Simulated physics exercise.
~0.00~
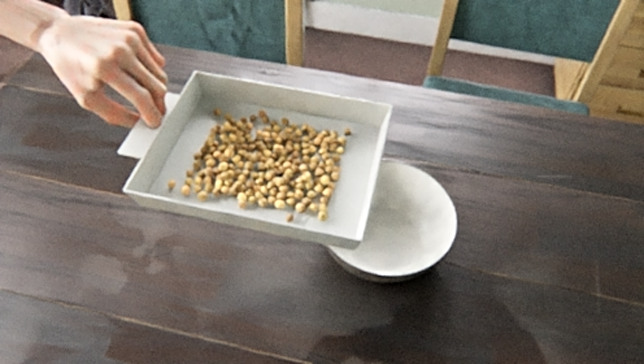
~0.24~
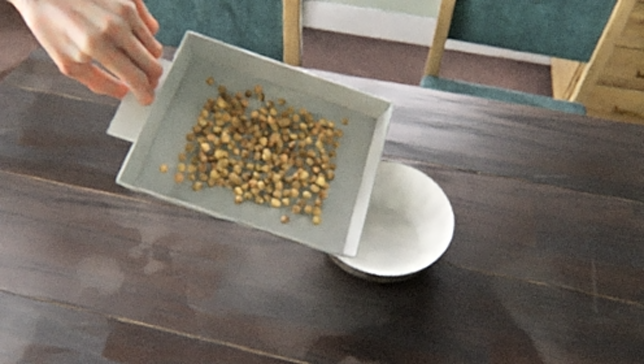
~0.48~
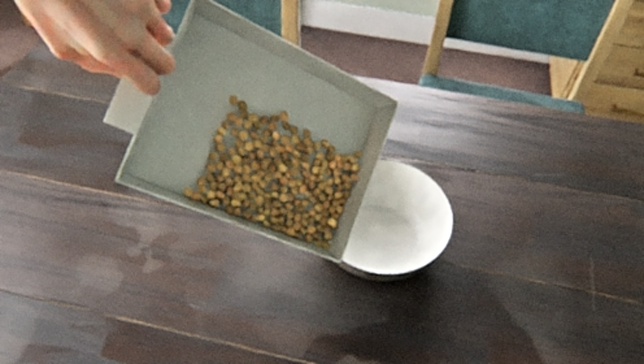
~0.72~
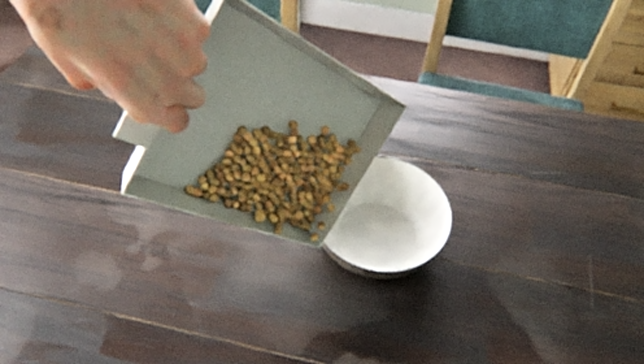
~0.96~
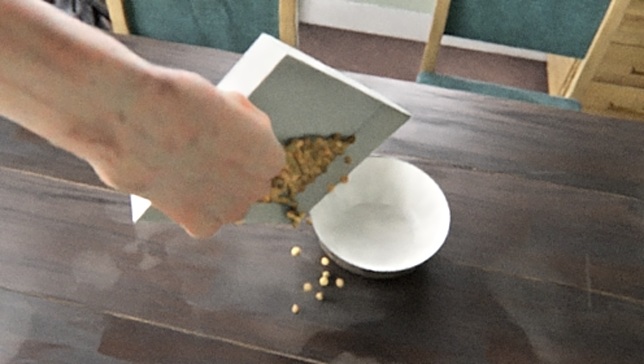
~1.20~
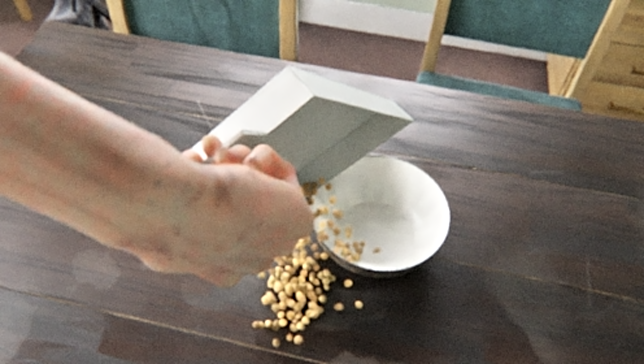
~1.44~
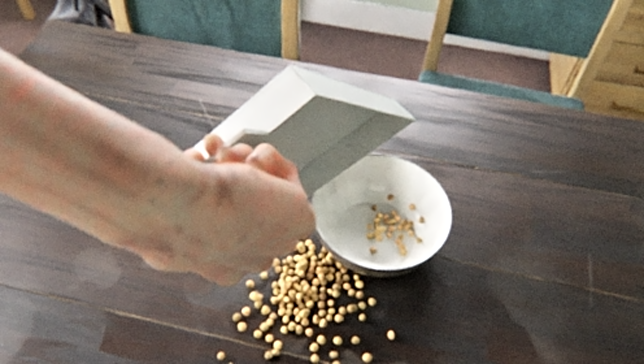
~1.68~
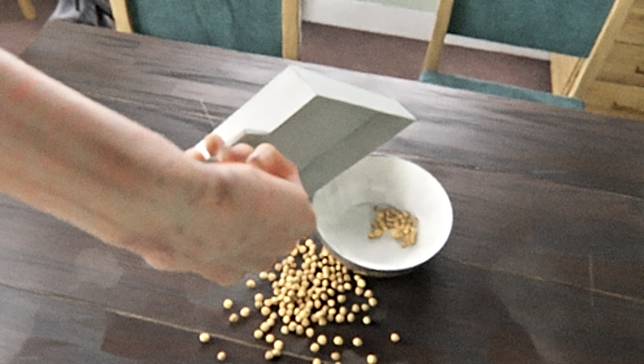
On a dark wooden table, a hand tips chickpeas from a tray, mostly missing the bowl.
